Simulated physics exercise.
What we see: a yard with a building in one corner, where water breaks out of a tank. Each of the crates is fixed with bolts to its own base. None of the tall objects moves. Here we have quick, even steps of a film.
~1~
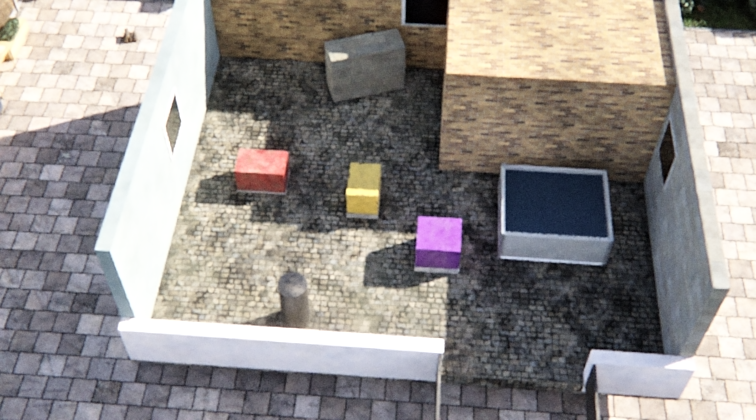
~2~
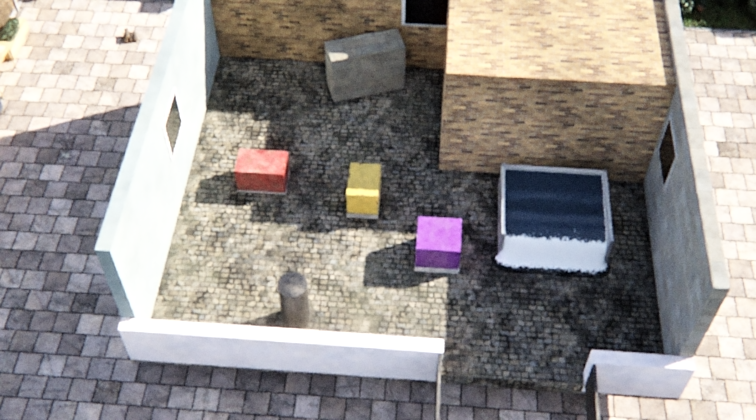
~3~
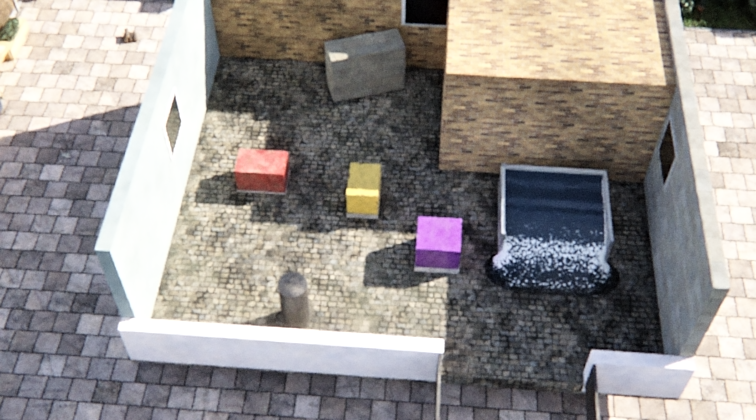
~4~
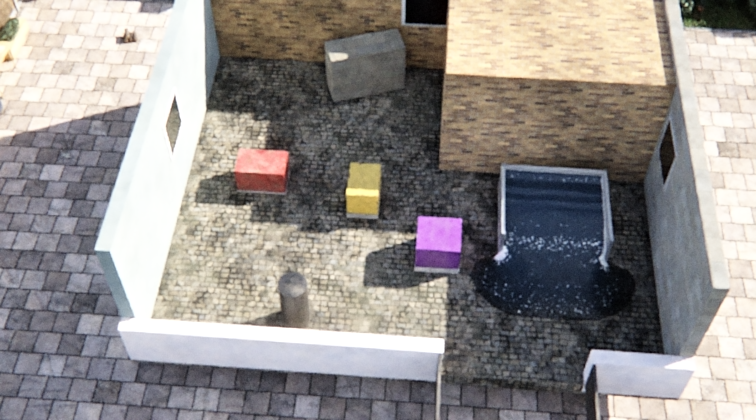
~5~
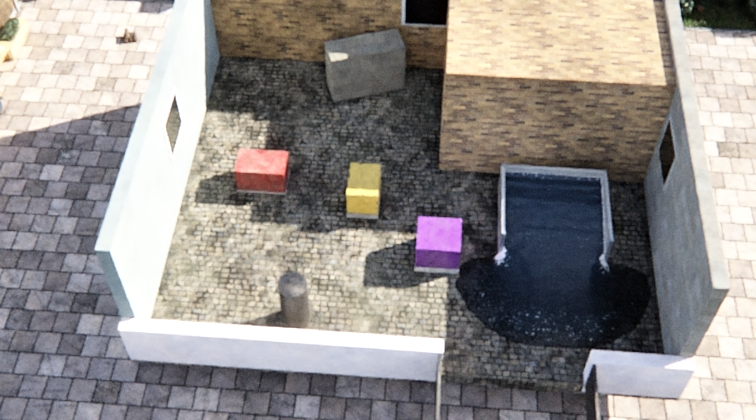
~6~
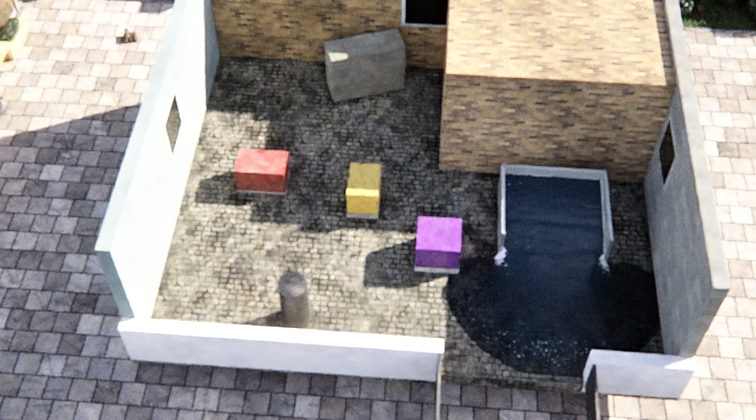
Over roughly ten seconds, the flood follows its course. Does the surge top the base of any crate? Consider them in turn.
In order: The yellow crate will come through untouched; the red crate will come through untouched; the purple crate will come through untouched.
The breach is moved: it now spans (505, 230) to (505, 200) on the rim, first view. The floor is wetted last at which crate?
It's the crate marked red.
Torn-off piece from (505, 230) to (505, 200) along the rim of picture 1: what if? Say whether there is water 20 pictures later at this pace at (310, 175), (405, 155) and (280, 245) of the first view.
Unwetted / soaked / soaked.
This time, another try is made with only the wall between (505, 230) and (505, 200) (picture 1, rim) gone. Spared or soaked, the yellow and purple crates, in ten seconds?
Yellow crate is reached; purple crate is reached.
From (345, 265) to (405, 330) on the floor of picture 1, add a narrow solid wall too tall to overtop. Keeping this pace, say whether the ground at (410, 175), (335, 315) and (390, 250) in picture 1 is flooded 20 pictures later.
Taking the three spots in order: Spared, soaked, spared.
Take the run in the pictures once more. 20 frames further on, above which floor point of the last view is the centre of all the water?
Centre point: Around (557, 294).
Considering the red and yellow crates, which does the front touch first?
It is the yellow-painted one.
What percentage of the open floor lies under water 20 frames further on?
It comes to 25 per cent.
A moment on, water covers 20 % of the floor; the yellow crate not reached, the red crate not reached, the purple crate water round its plinth.
Next, water covers 20 % of the floor; the yellow crate not reached, the red crate not reached, the purple crate water round its plinth.
Then, water covers 25 % of the floor; the yellow crate not reached, the red crate not reached, the purple crate water round its plinth.
Later, water covers 30 % of the floor; the yellow crate not reached, the red crate not reached, the purple crate water round its plinth.
In the end, water covers 40 % of the floor; the yellow crate stayed above the water, the red crate stayed above the water, the purple crate stayed above the water.
